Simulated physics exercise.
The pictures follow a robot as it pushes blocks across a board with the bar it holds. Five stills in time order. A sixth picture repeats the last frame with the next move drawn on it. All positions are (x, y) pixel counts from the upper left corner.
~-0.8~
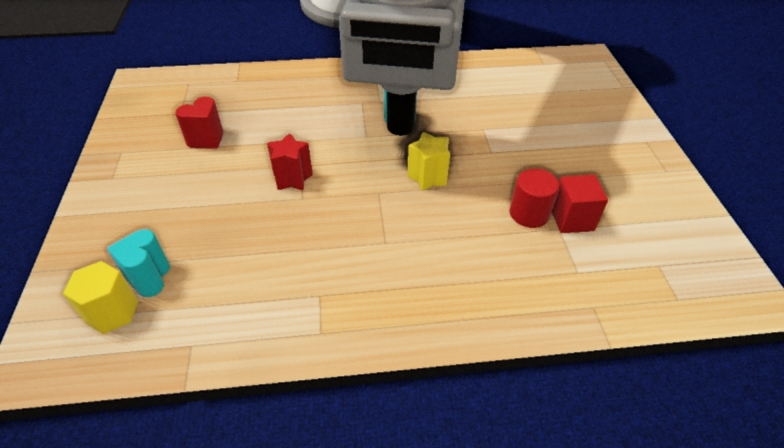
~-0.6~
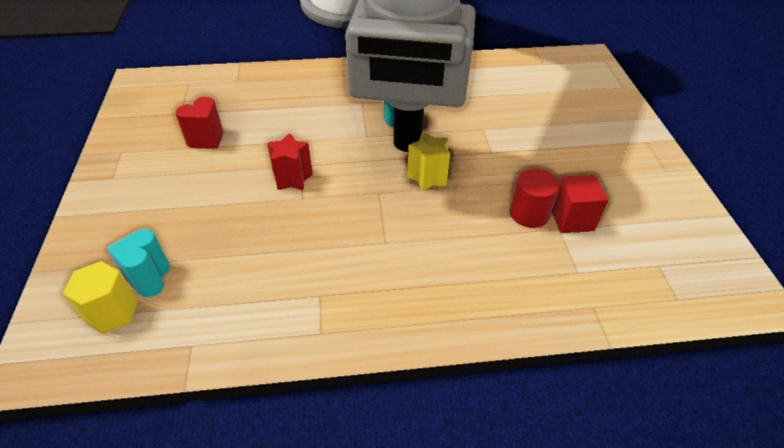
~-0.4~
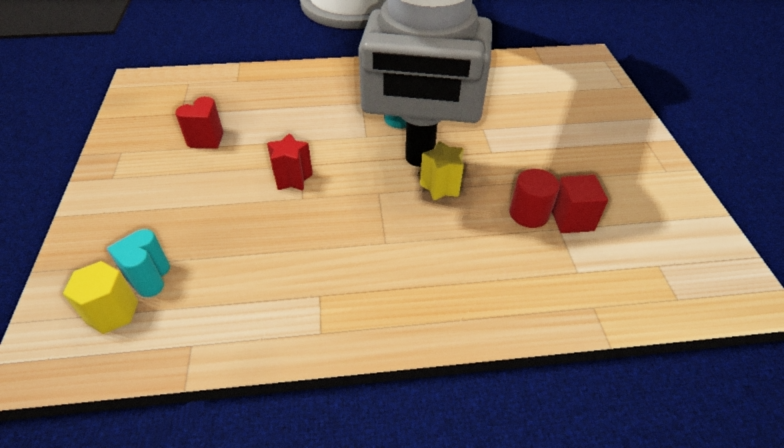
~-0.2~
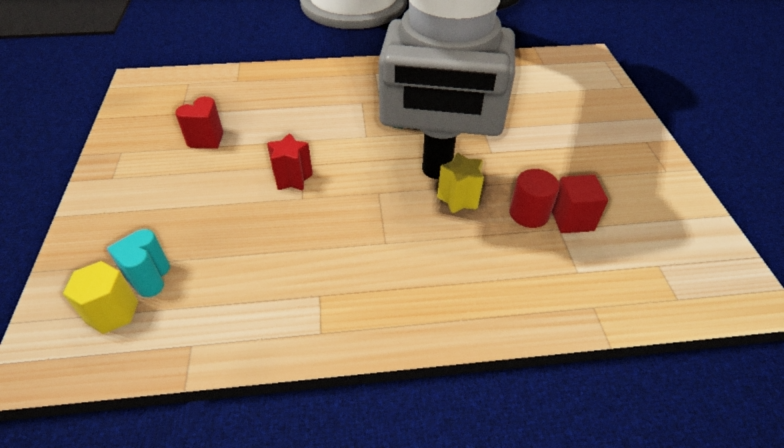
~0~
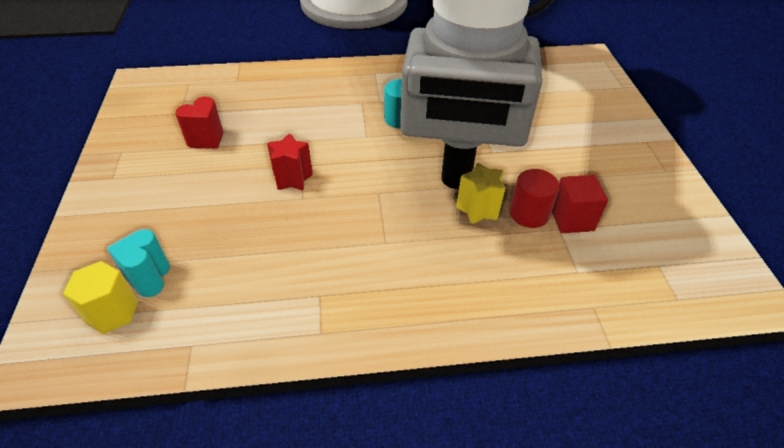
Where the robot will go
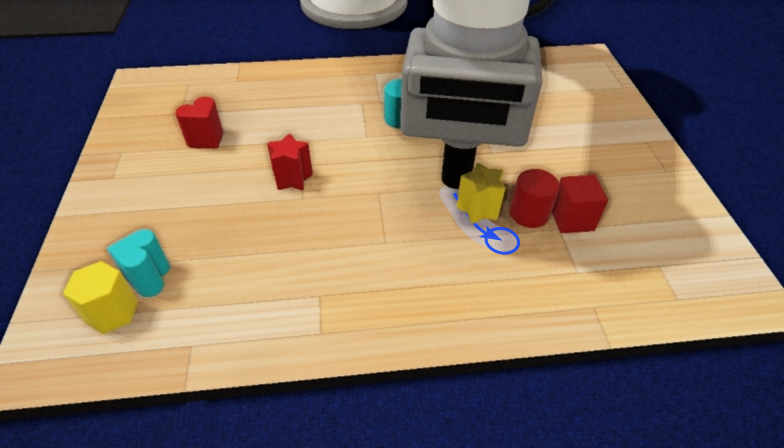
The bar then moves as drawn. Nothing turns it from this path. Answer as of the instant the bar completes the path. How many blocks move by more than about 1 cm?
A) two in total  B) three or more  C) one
Letter B.
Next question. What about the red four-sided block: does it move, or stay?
That block is going to get moved.
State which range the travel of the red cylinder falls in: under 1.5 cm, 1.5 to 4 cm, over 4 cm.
My estimate: In the 1.5 to 4 cm range.
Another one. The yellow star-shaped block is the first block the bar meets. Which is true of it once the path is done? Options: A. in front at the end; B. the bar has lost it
My answer is option A.
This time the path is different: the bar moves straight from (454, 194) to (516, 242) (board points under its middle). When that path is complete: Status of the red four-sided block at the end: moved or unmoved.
Once the path ends, it is somewhere new.
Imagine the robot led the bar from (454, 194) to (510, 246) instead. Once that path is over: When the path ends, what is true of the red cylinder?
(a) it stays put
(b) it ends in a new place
I choose b.
Drawn move, from (454, 194) by way of (466, 211) and (479, 228) to (502, 241).
What follows on the original path. Halfway along, bar at (474, 206); yellow star-shaped block at (513, 195), turned 35° anticlockwise; red cylinder at (544, 182).
At the end, bar at (506, 226); yellow star-shaped block at (547, 205), turned 65° anticlockwise; red cylinder at (559, 181); red four-sided block at (600, 185), turned 20° clockwise.
